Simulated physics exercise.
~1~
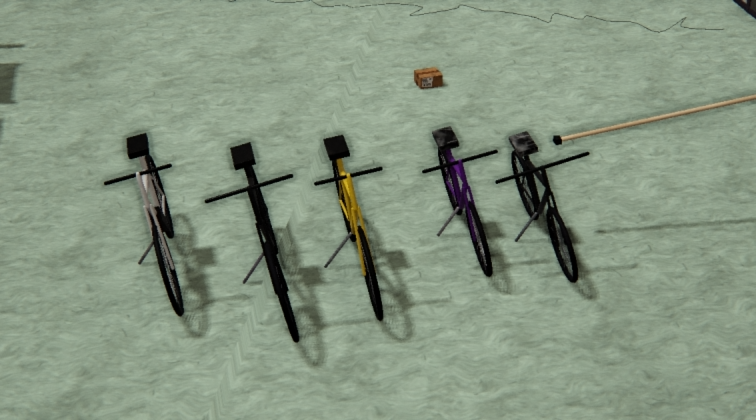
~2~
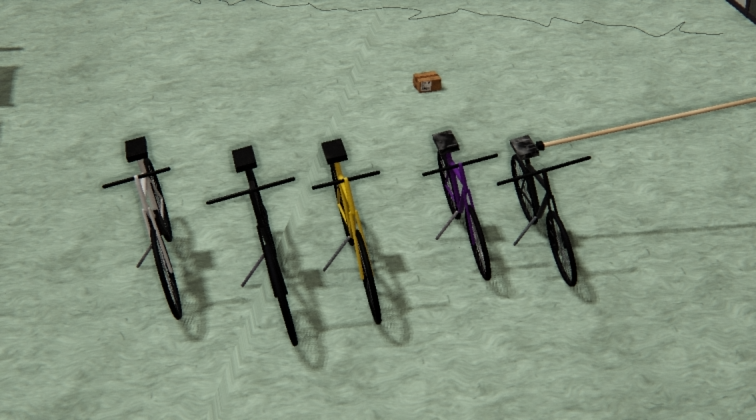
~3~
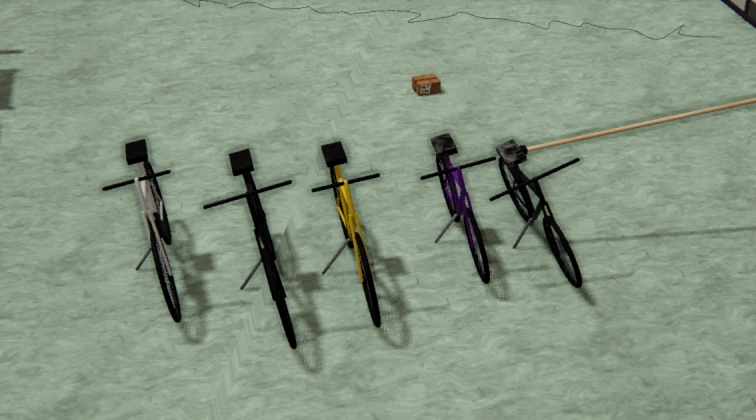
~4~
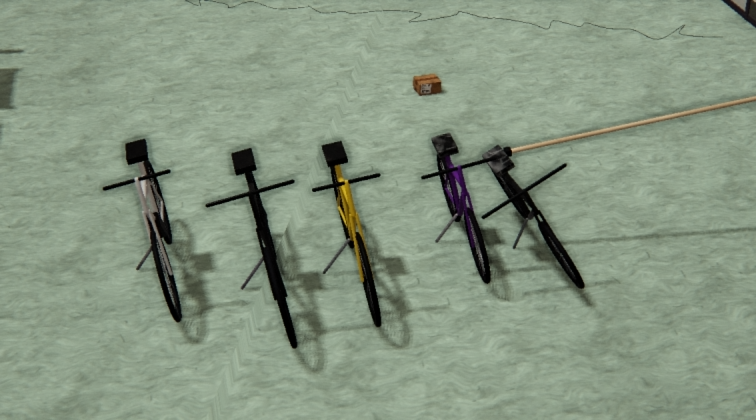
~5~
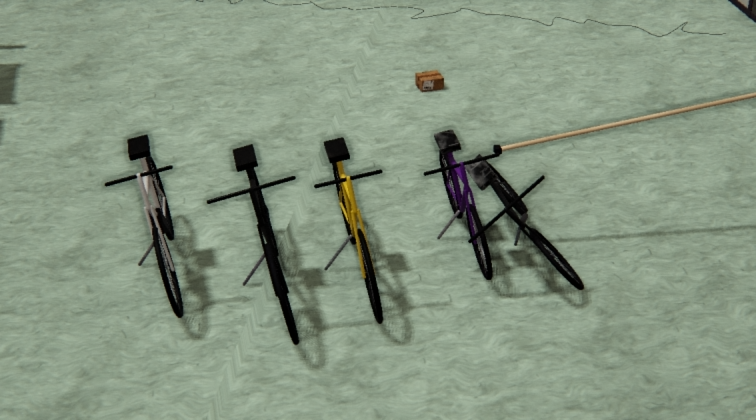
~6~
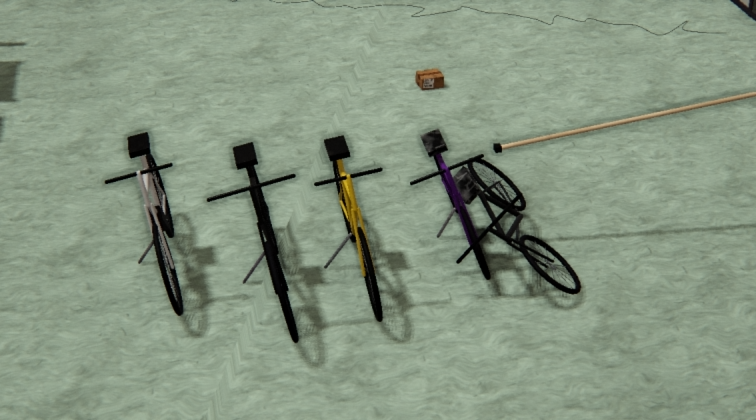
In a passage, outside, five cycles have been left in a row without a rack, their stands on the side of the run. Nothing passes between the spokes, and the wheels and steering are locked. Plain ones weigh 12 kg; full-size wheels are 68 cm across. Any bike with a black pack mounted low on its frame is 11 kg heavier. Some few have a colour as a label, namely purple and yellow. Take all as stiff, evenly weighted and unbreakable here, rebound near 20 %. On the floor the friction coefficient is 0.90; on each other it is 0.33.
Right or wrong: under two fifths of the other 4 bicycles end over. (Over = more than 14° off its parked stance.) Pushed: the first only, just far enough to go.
Wrong.
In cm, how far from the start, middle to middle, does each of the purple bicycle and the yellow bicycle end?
Moved: Purple 50, yellow 60.
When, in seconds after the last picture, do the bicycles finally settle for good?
That comes at about 3.5 s.
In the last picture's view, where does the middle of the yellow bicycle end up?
End point in last frame: Roughly (301, 280).
Then, 0.43 s after the last picture, 1 of the 4 other bicycles over; purple bicycle leaning 60°.
Then, 1.55 s after the last picture, 3 of the 4 other bicycles over; purple bicycle lying flat; yellow bicycle leaning 54°.
Then, 2.35 s after the last picture, 4 of the 4 other bicycles over; purple bicycle lying flat; yellow bicycle lying flat.
At rest, 4 of the 4 other bicycles over; yellow bicycle lying flat; purple bicycle lying flat. That is 100 per cent. Not one is left standing. As the last picture would show them, middles, yellow bicycle near (301, 280), purple bicycle near (396, 222).
